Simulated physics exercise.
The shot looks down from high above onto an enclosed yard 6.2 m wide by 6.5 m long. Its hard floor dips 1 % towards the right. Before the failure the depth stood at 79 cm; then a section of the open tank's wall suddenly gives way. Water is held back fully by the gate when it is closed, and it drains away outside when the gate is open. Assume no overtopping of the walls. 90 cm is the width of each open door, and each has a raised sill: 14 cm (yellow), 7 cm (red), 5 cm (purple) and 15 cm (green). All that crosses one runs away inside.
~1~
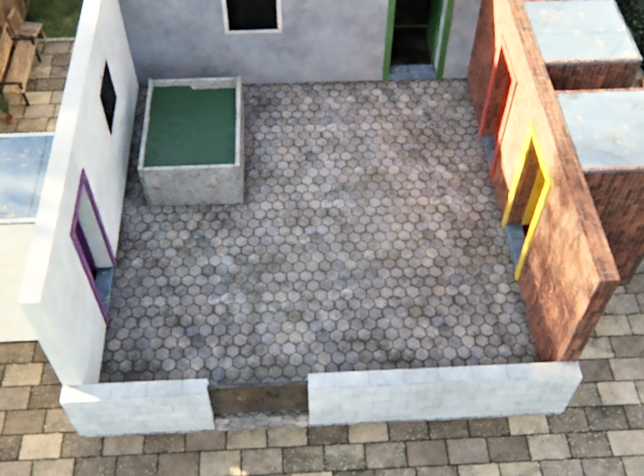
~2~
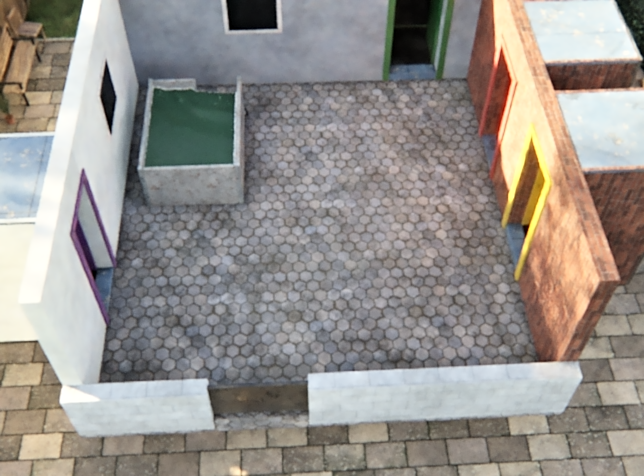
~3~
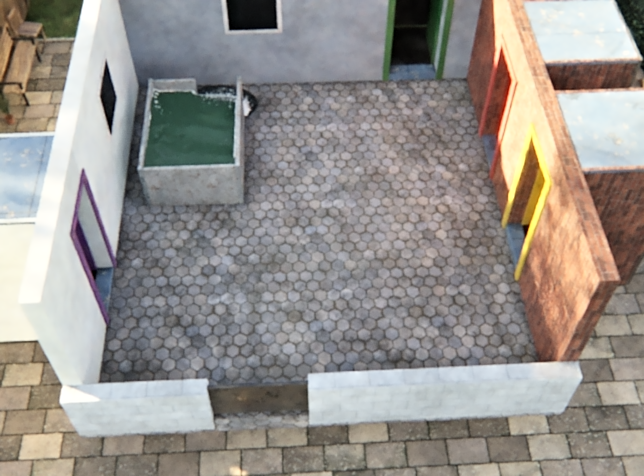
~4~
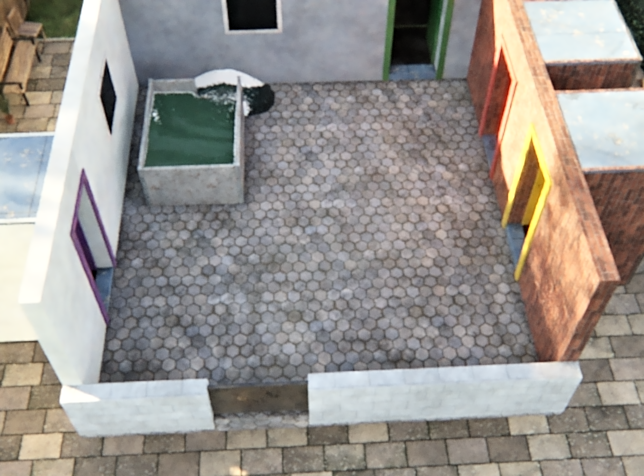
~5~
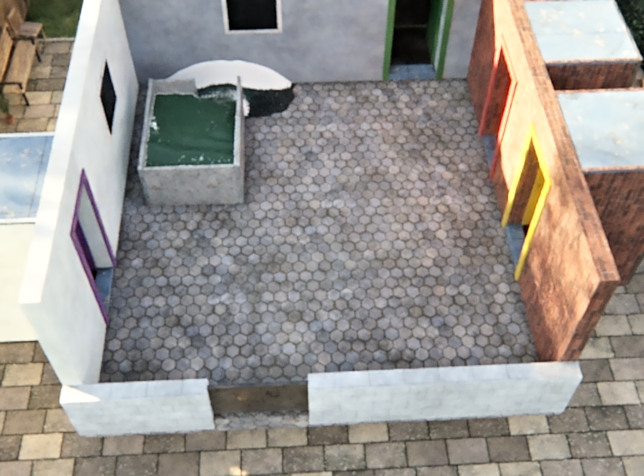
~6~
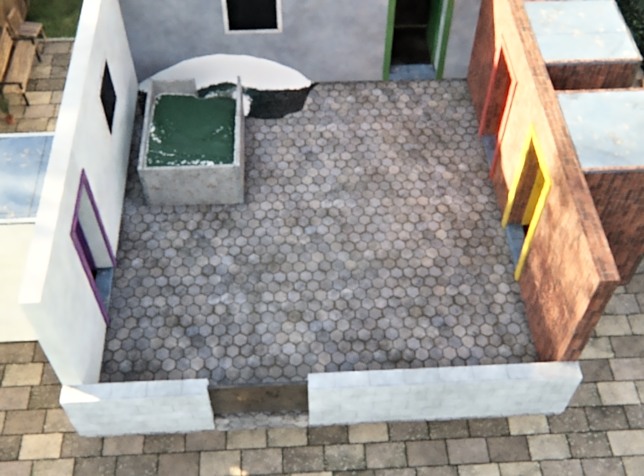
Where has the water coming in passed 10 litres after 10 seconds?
At the yellow door it has not passed it; at the red door it has passed it; at the purple door it has not passed it; at the green door it has not passed it.
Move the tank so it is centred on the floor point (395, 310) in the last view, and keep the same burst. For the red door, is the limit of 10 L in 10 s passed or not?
Then: Red past it.
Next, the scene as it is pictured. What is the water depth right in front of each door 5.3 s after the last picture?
Yellow 6 cm, red 11 cm, purple 3 cm, green 6 cm.
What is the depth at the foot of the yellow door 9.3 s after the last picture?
Around 9.5 cm deep.
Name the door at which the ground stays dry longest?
The answer is the yellow door.
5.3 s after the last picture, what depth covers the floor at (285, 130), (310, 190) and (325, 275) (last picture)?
I'd read it as roughly 1, 1 and 0 cm, in that order.
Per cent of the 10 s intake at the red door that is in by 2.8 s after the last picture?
About 40 per cent.
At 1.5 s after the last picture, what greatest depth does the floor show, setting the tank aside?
Peak depth: Approx. 40 cm.
Then, 0.7 s after the last picture water covers 15 % of the floor and is deepest (55 cm) near (226, 93); yellow door not reached, red door not reached, purple door not reached, green door 2 cm at the sill, 0 L in.
Then, 1.5 s after the last picture water covers 30 % of the floor and is deepest (40 cm) near (226, 93); yellow door not reached, red door 5 cm at the sill, 0 L in, purple door not reached, green door 5 cm at the sill, 0 L in.
Then, 2.8 s after the last picture water covers 50 % of the floor and is deepest (32 cm) near (226, 93); yellow door 5 cm at the sill, 0 L in, red door 13 cm at the sill, 33 L in, purple door 5 cm at the sill, 0 L in, green door 4 cm at the sill, 0 L in.
Then, 5.3 s after the last picture water covers 75 % of the floor and is deepest (20 cm) near (226, 93); yellow door 6 cm at the sill, 0 L in, red door 11 cm at the sill, 65 L in, purple door 3 cm at the sill, 0 L in, green door 6 cm at the sill, 0 L in.
Then, 9.3 s after the last picture water covers 90 % of the floor and is deepest (14 cm) near (510, 263); yellow door 9 cm at the sill, 0 L in, red door 7 cm at the sill, 79 L in, purple door 2 cm at the sill, 0 L in, green door 6 cm at the sill, 0 L in.
